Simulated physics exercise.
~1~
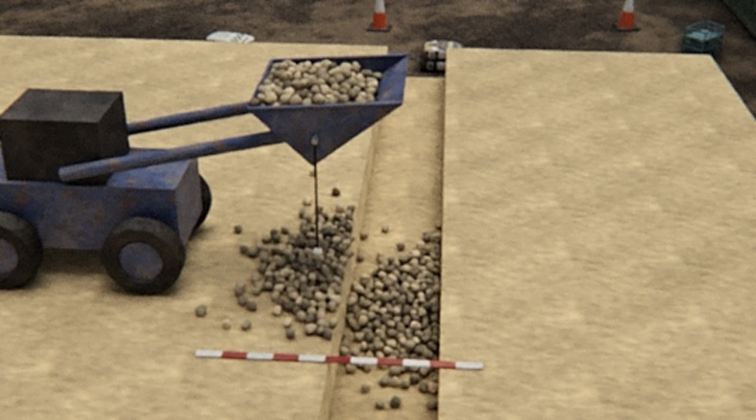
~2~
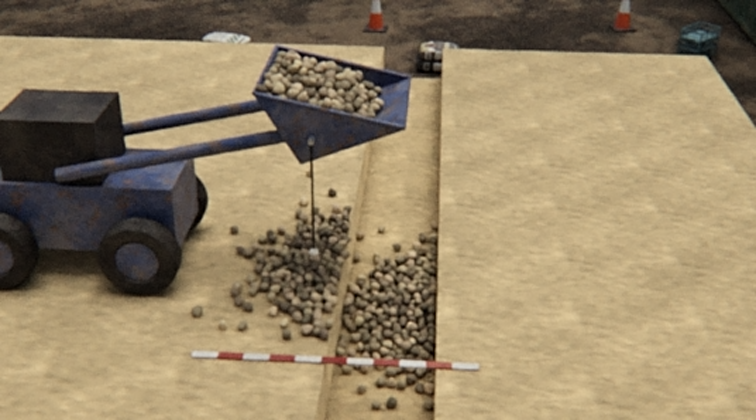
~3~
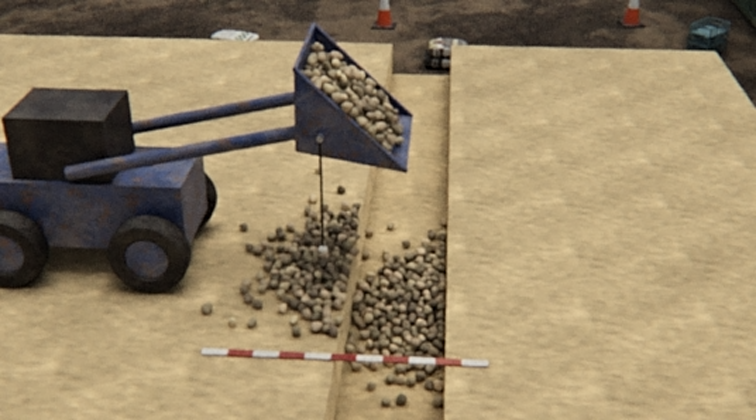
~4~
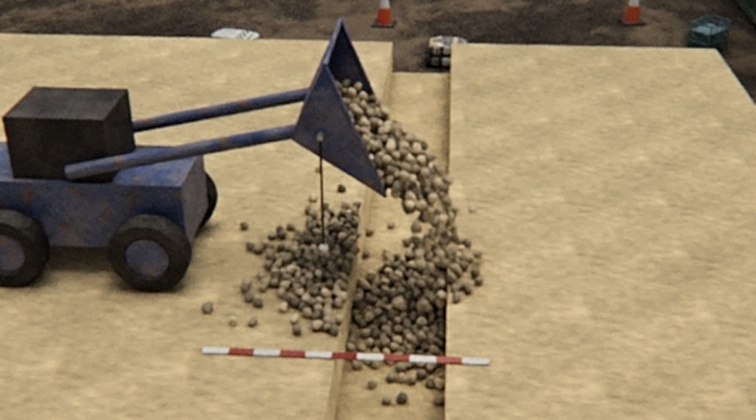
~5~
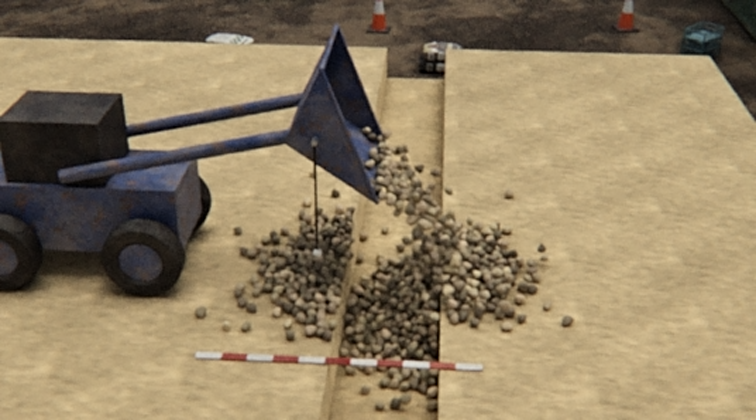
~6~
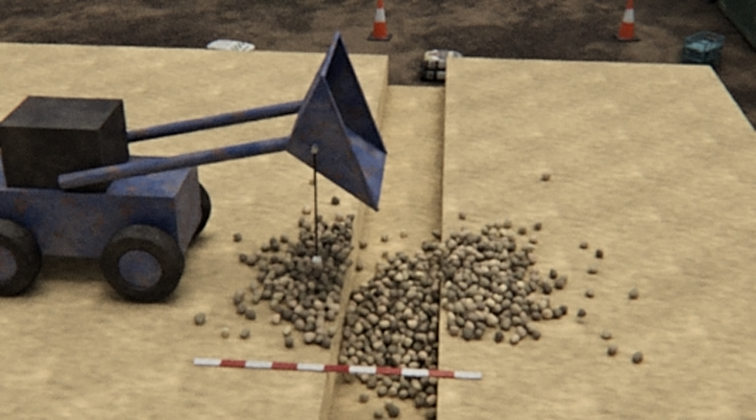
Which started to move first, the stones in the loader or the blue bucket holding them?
The blue bucket started to move first, and the stones in it began to shift only after it had begun tilting.
